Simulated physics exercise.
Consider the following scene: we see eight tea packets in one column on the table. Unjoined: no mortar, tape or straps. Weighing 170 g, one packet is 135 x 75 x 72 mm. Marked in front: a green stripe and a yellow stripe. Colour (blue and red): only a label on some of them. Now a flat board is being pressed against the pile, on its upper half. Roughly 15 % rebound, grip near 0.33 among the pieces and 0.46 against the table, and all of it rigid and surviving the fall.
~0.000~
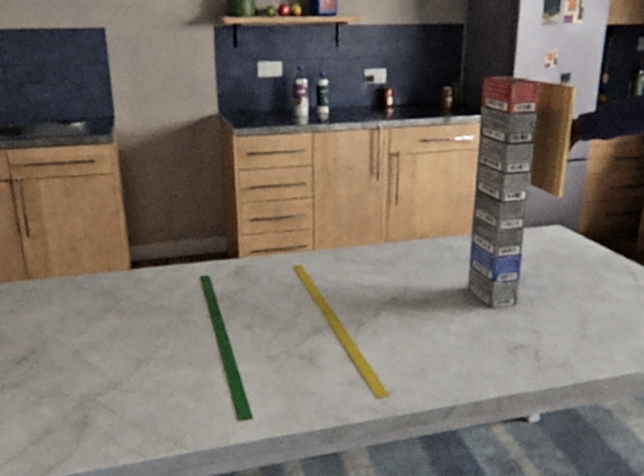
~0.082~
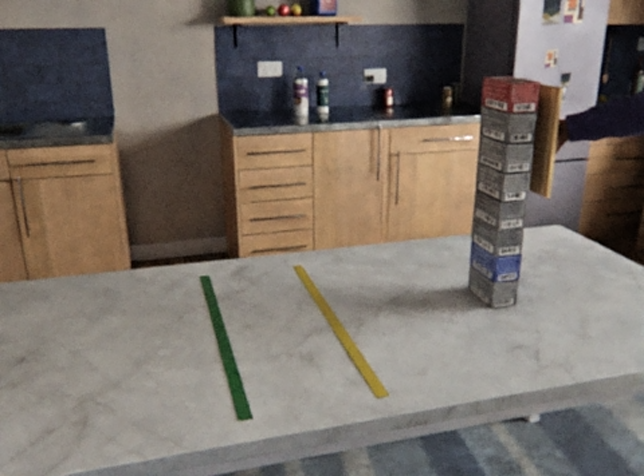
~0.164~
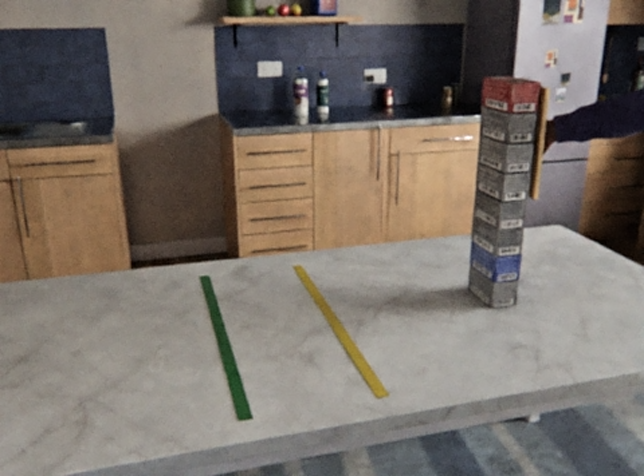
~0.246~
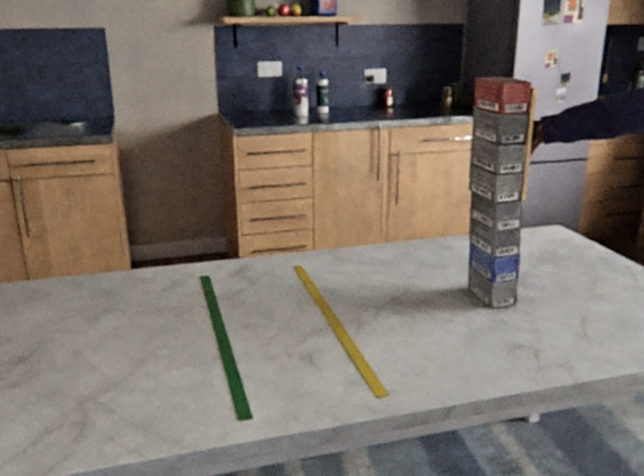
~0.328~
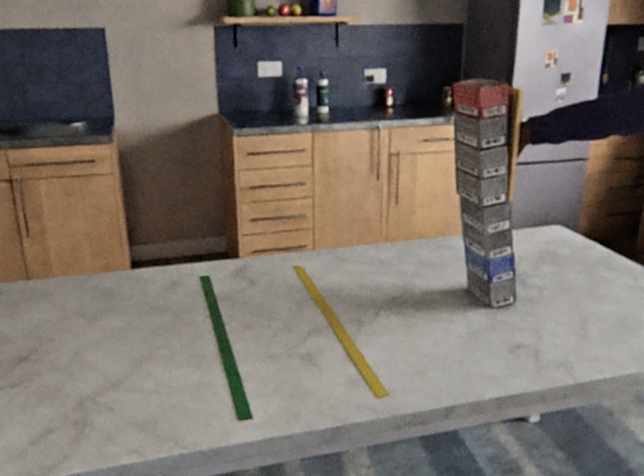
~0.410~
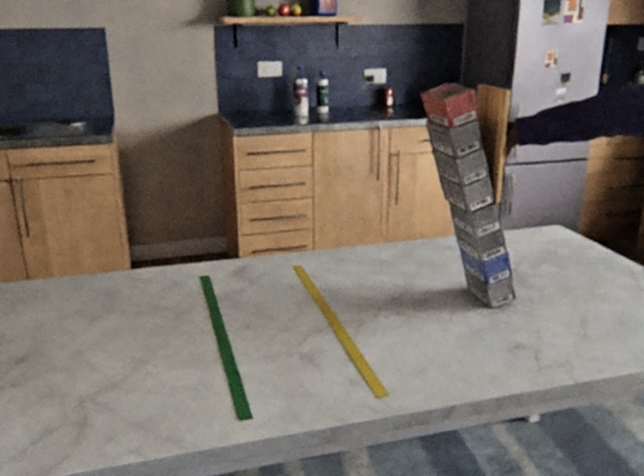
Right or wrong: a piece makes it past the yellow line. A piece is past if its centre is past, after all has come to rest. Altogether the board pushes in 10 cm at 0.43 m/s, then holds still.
Right.
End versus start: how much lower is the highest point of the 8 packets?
Drop: Around 29 cm.
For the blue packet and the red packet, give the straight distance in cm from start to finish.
Distance from start in cm - blue 4, red 74.
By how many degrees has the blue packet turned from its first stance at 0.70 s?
My estimate is close to 20°.
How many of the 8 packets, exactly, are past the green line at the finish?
The total is 0.
Around 0.47 s, none of the 8 packets past the yellow line, 8 disturbed; red packet tipped 28°, 40 mm lower; blue packet tipped 18°.
Around 0.56 s, none of the 8 packets past the yellow line, 8 disturbed; red packet tipped 51°, 12 cm lower; blue packet tipped 18°.
Around 0.70 s, 1 of the 8 packets past the yellow line; red packet on its side; blue packet tipped 18°.
Finally (1.5 s), 1 of the 8 packets past the yellow line; red packet on its side; blue packet tipped 18°. The farthest middle lies 10 cm beyond that line. Seen by the last camera, middles, red packet near (293, 309), blue packet near (483, 260).
